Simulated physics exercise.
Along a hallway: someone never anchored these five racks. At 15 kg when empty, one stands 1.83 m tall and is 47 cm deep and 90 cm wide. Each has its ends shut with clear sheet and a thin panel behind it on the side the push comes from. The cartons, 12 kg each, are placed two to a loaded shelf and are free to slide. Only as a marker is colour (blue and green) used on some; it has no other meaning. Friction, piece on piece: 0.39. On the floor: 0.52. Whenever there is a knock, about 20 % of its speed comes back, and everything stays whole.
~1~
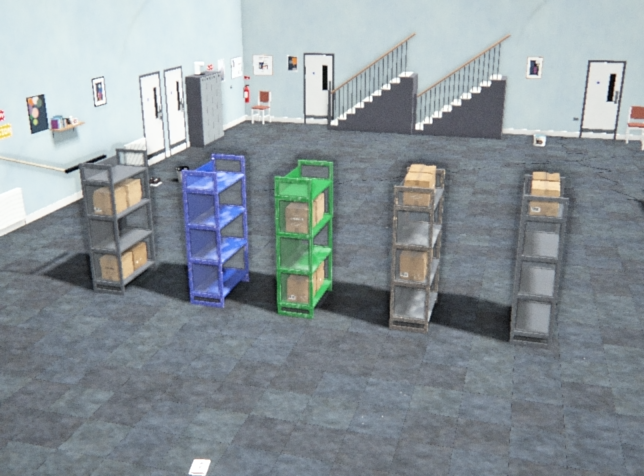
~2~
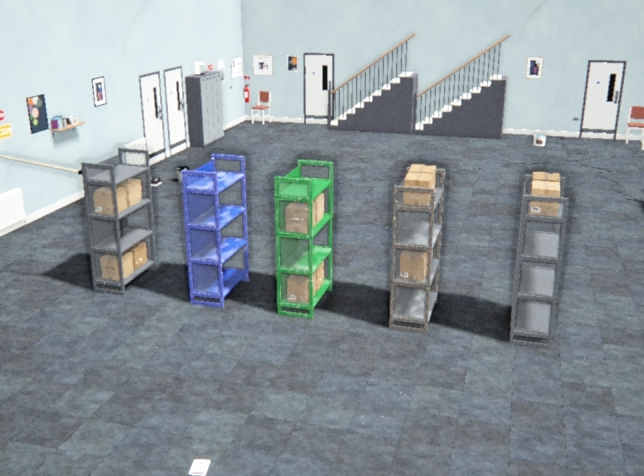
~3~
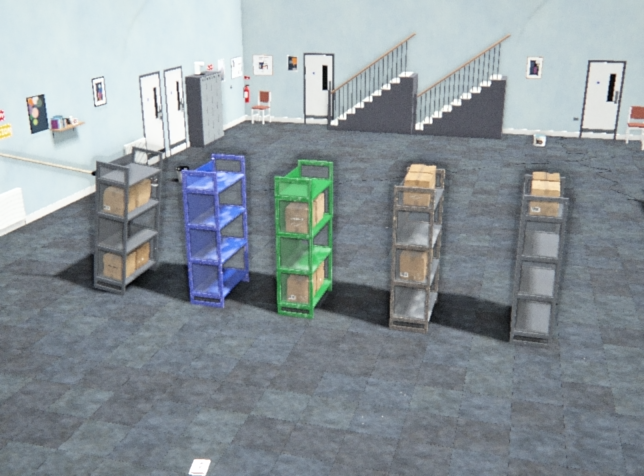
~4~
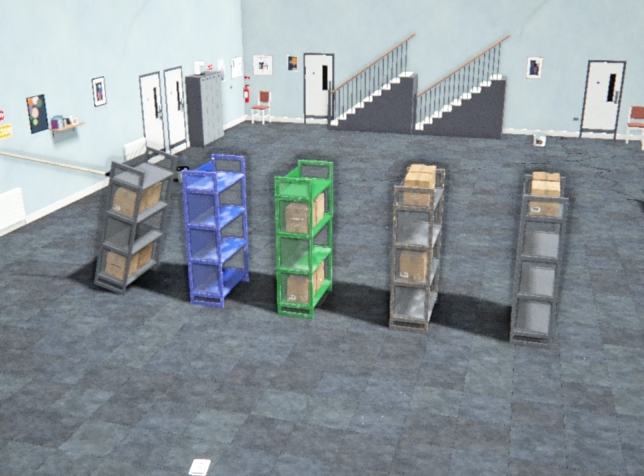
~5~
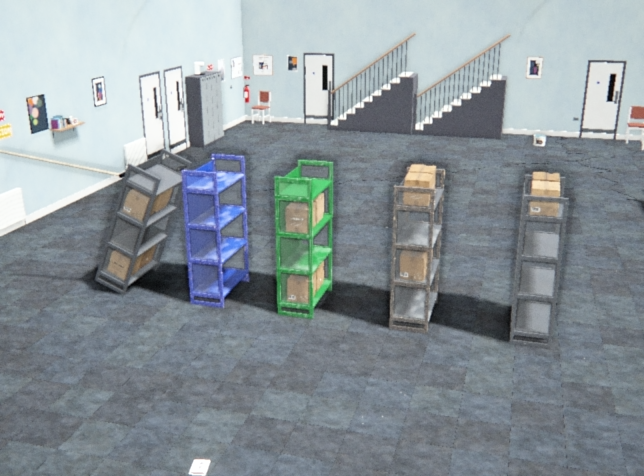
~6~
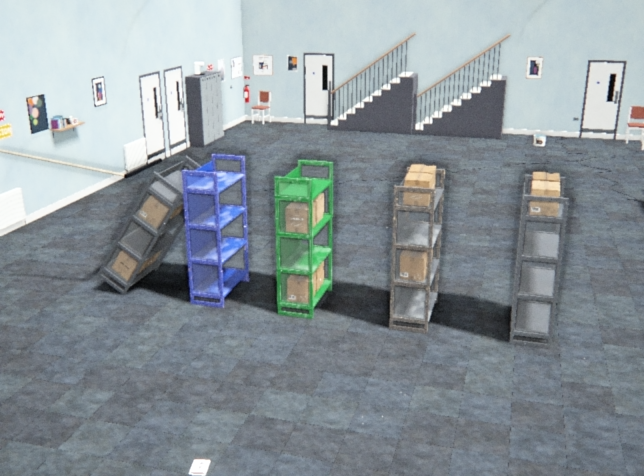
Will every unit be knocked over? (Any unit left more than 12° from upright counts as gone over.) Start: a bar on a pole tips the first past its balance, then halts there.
Survivors remain.
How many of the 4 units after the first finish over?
That makes 1 in total.
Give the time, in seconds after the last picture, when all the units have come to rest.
Close to 2.5 seconds, I'd say.
Then, 0.28 s after the last picture, 2 cartons spilt or dropped; none of the 4 other units over, 1 disturbed; blue unit leaning 8°.
Then, 0.66 s after the last picture, 4 cartons spilt or dropped; 1 of the 4 other units over; blue unit leaning 22°; green unit leaning 5°.
At rest, 4 cartons spilt or dropped; 1 of the 4 other units over; blue unit leaning 15°; green unit unmoved. Three left standing. As the last picture would show them, middles, blue unit near (254, 231), green unit near (305, 238).
